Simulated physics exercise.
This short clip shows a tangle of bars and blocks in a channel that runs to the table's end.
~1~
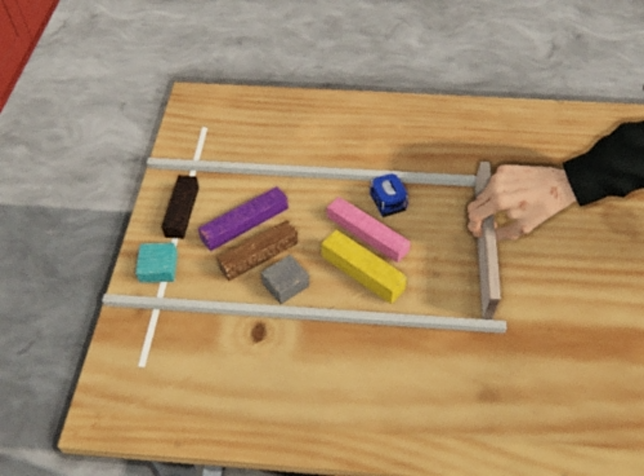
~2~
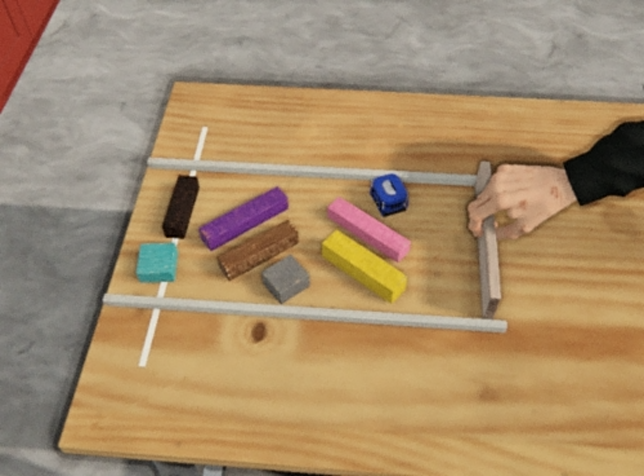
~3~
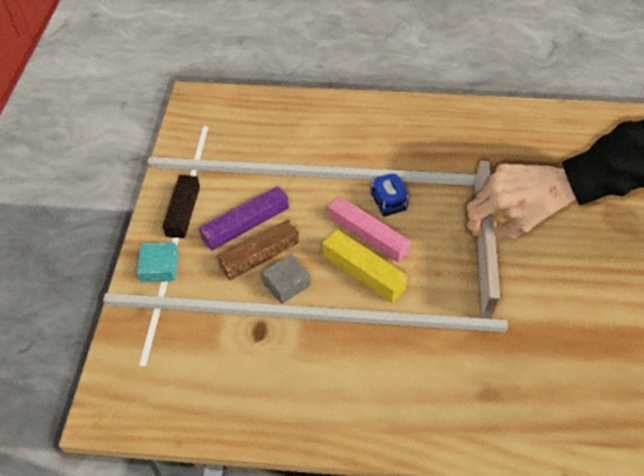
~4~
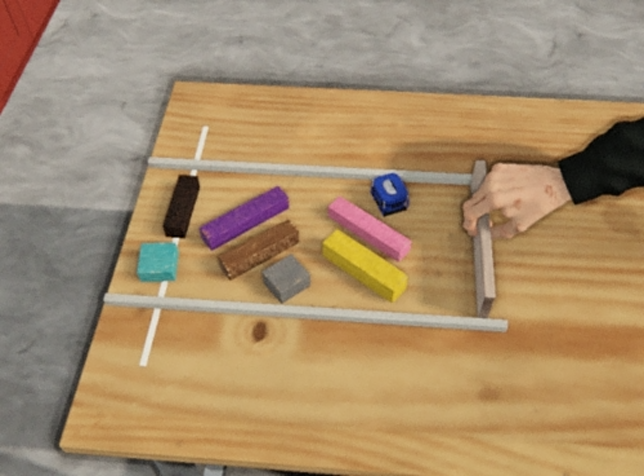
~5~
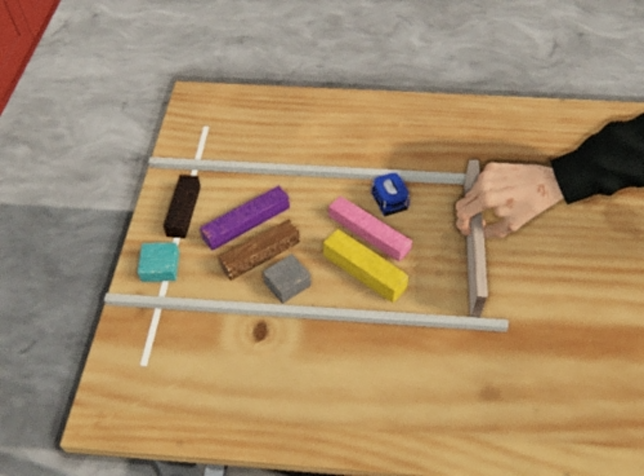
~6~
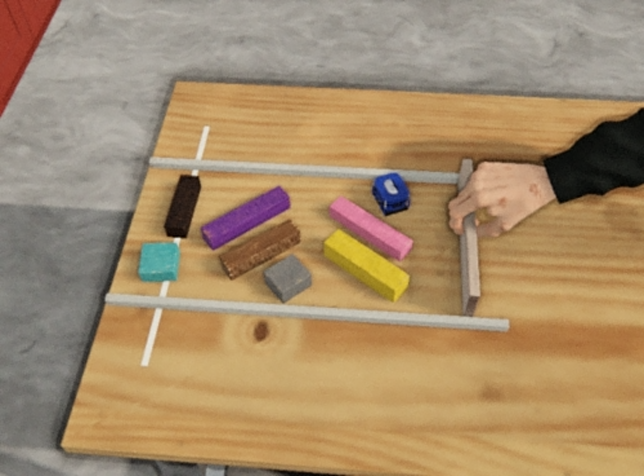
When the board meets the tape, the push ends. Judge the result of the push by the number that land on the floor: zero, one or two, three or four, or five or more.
Looks like three or four of them go over the edge, I'd say.
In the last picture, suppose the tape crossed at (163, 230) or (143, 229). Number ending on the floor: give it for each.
5 and 7 down on the floor.
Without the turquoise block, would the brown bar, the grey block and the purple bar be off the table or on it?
The brown bar falls; the grey block does not fall; the purple bar drops off.
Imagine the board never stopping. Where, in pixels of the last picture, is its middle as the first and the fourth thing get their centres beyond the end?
Roughly (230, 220) for the earlier crossing, roughly (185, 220) for the later one.
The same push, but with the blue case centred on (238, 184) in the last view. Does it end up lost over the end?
In that case it goes down.
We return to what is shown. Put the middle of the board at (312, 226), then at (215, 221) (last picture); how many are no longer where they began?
Counts: 6, 8.
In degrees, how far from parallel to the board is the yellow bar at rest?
It is near 25° out of line.
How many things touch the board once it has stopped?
It's 3 of them.
A little later, none off yet; turquoise block at rest near (160, 262); black bar at rest near (183, 206); purple bar at rest near (247, 218).
Next, none off yet; turquoise block at rest near (160, 262); black bar at rest near (183, 206); purple bar shifted a little near (214, 212).
Later still, none off yet; turquoise block shifted about its own width near (122, 260); black bar tilted a little near (125, 203); purple bar shifted about its own width near (145, 205).
When it is over, the number that fall off is three or four; down, brown bar, purple bar, black bar and turquoise block.
